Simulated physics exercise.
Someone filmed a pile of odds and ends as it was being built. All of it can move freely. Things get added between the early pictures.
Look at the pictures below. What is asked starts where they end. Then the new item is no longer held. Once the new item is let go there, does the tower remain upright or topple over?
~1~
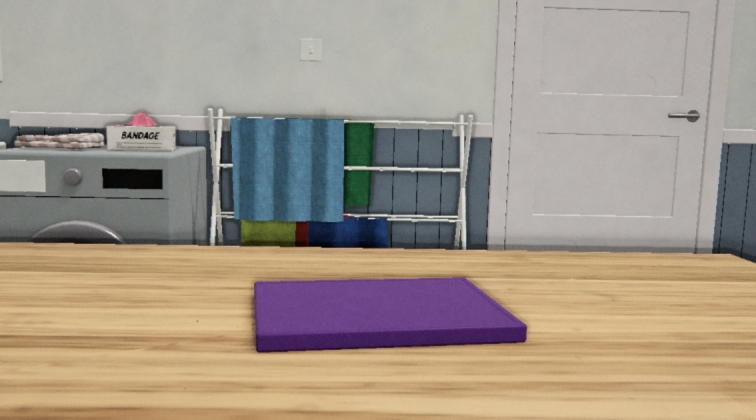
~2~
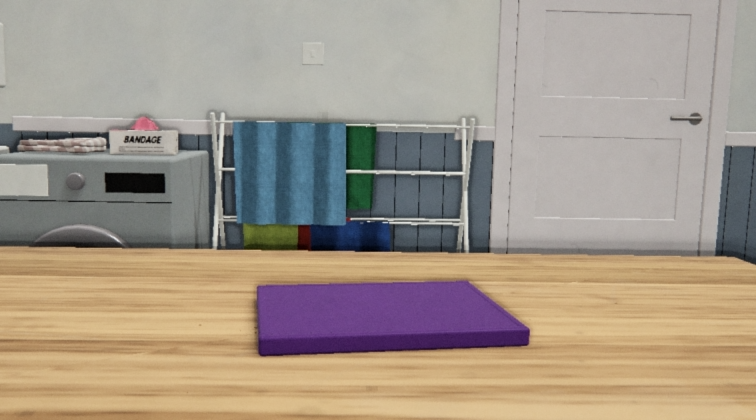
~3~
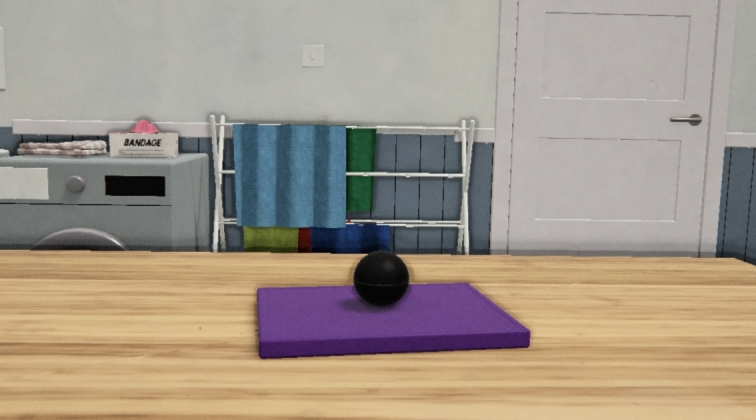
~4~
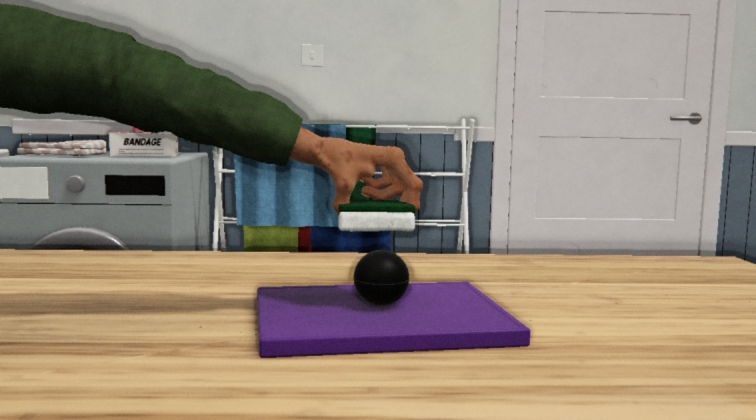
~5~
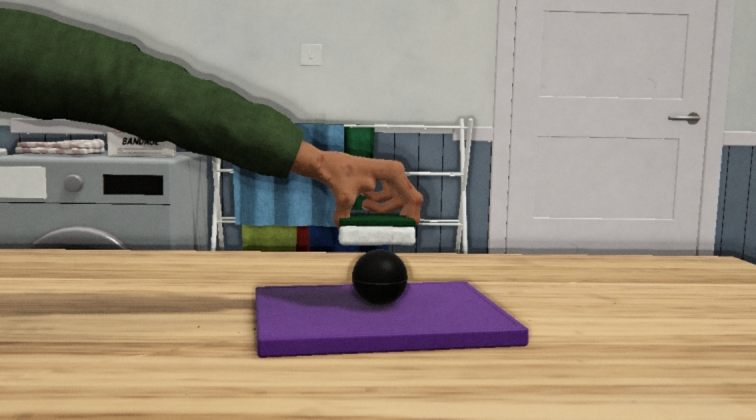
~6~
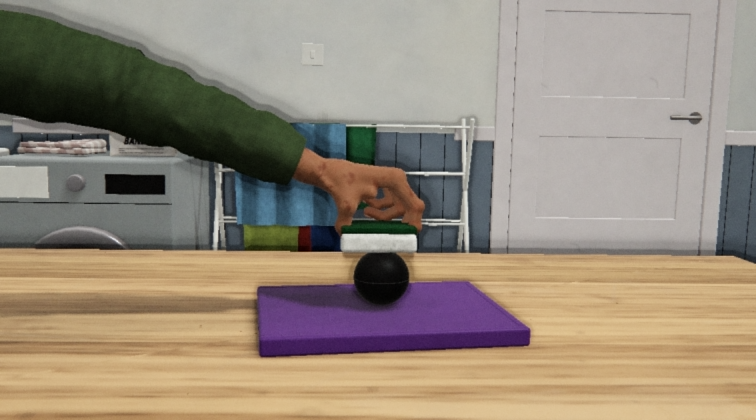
I expect the stack will not stand.
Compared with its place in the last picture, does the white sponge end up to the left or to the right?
Direction of travel: Leftward.
Then, 0.40 s on from there, white sponge turned 38° from how it was put near (351, 250).
Then, 0.70 s on from there, white sponge now fallen.
Then, 1.00 s on from there, things are still on the move.
Then, 1.40 s on from there, nothing new.
In the end, fallen, white sponge; the other 2 unmoved. At the end, from the last picture's camera, white sponge near (228, 299). The pile loses its balance.
